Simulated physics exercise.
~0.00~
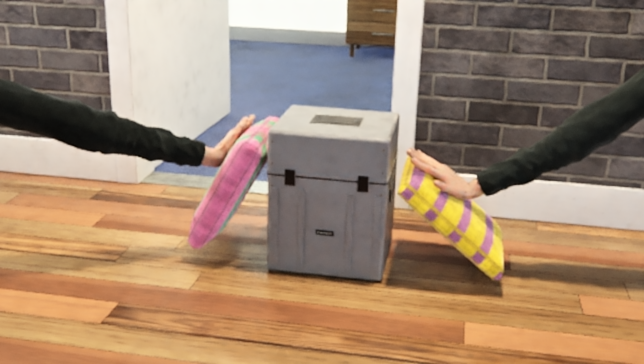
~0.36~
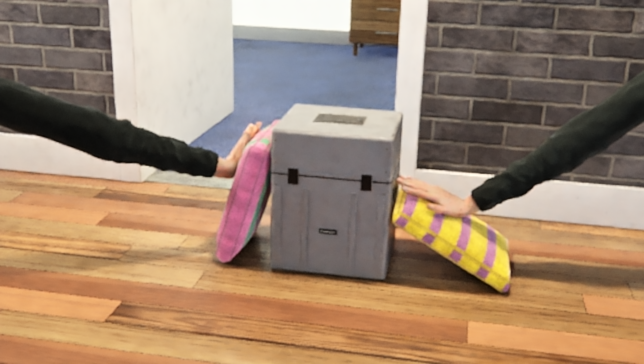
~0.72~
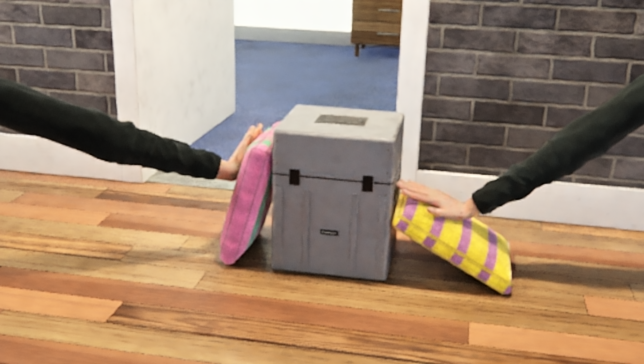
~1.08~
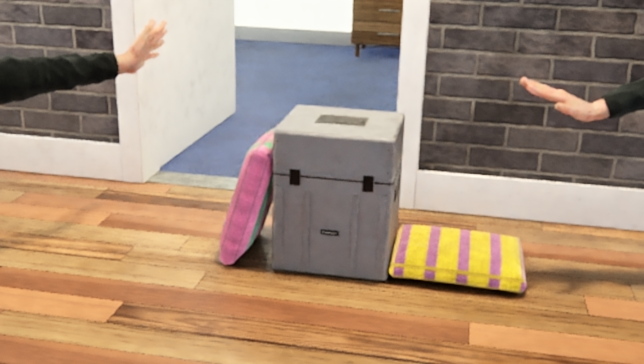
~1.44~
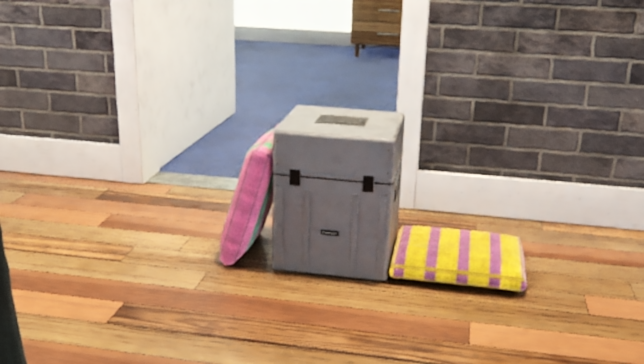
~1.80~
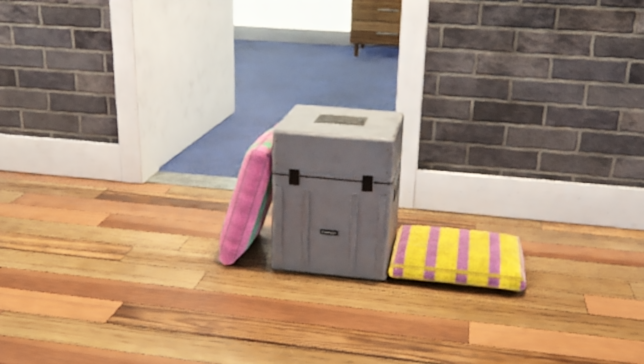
At first, two hands reach in from either side, holding a pink cushion against the left of a grey chest and a yellow pillow with purple stripes against its right on a wooden floor. The pink cushion shifts to a steeper lean close to the chest, while the yellow pillow slips a little lower under the right hand. Then both hands let go and draw back, and the yellow pillow drops flat onto the floor. The hands leave the view. The pink cushion stays leaning against the chest, with the striped pillow lying flat beside it.
